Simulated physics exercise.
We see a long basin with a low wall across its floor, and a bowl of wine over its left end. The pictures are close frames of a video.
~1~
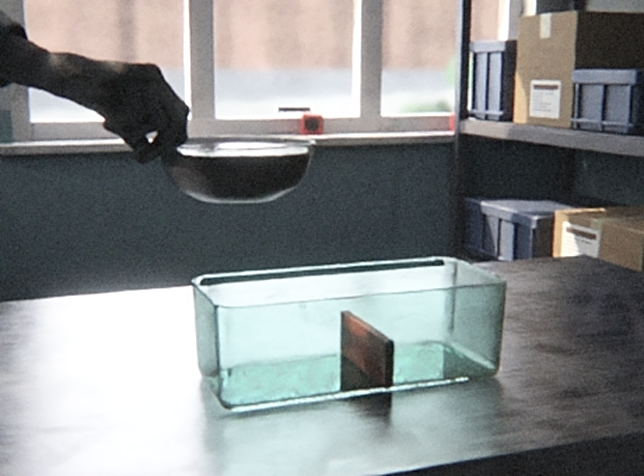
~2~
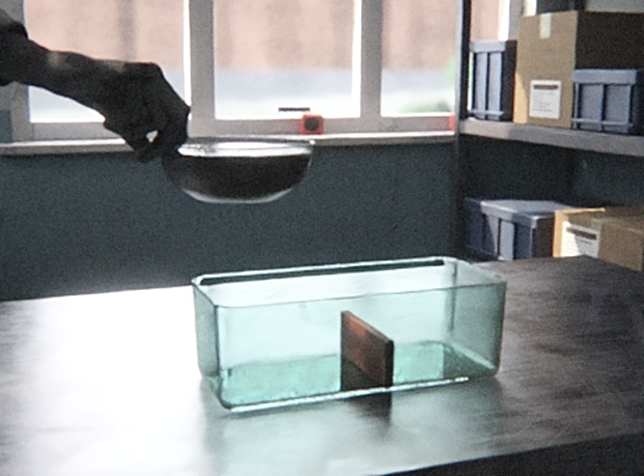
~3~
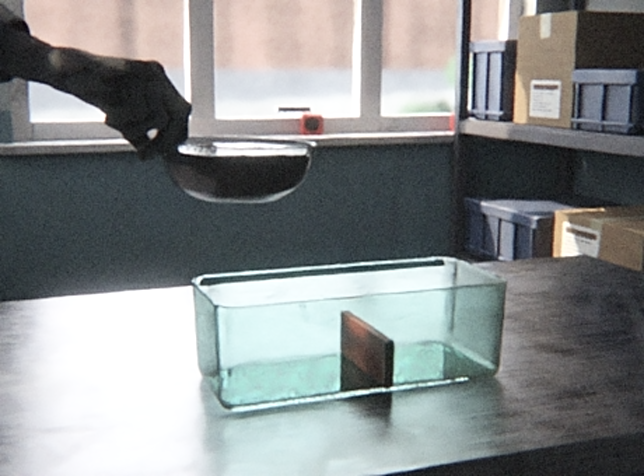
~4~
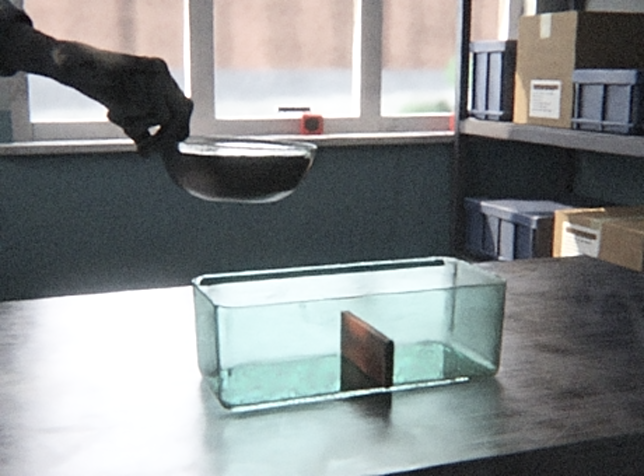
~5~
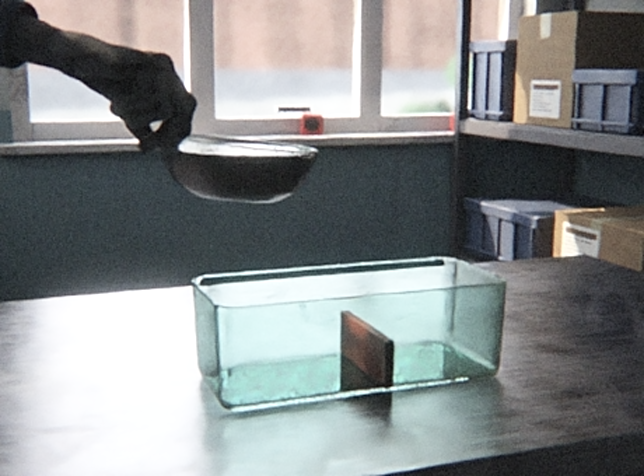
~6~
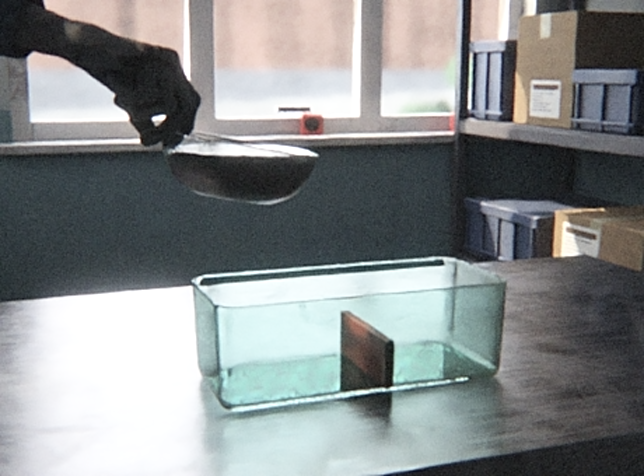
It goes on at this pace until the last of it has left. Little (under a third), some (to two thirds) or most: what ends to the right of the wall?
In the end from a third to two thirds is right of the wall.
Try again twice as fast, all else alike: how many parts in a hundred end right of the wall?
Roughly 25 in a hundred.
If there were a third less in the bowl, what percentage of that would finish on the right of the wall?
It comes to 15 per cent or so.
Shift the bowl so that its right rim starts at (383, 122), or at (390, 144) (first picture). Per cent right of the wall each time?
The first gives 95 %, the second 95 %.
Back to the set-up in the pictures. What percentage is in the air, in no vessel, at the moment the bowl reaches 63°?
Close to 35 per cent.
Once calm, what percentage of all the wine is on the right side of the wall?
Close to 40 per cent.
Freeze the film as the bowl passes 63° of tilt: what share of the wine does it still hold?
Roughly 30 in a hundred.
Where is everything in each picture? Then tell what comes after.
The first picture shows tilt 0°; pouring edge (309, 142); surface from (162, 152) to (305, 149); the long basin's rim runs from (204, 294) to (480, 270); the wall's top is at (365, 326).
The second picture shows tilt 0°; pouring edge (310, 143); surface from (162, 152) to (305, 149).
The third picture shows tilt 2°; pouring edge (310, 144); surface from (162, 152) to (305, 150).
The fourth picture shows tilt 4°; pouring edge (311, 147); surface from (164, 151) to (305, 151).
The fifth picture shows tilt 7°; pouring edge (311, 151); surface from (164, 151) to (307, 151).
The sixth picture shows tilt 10°; pouring edge (312, 156); surface from (167, 151) to (309, 151).
A moment on, the bowl is tipped part way and 29 per cent is still to pour, 14 is left of the wall and 23 right of it.
Next, the bowl is tipped on its side and 0 per cent is still to pour, 55 is left of the wall and 42 right of it.
Then the bowl is tipped right over and 0 per cent is still to pour, 57 is left of the wall and 42 right of it.
Later the bowl is tipped right over and 0 per cent is still to pour, 57 is left of the wall and 42 right of it.
In the end 57 per cent lies left of the wall, 42 right of it and 1 outside.
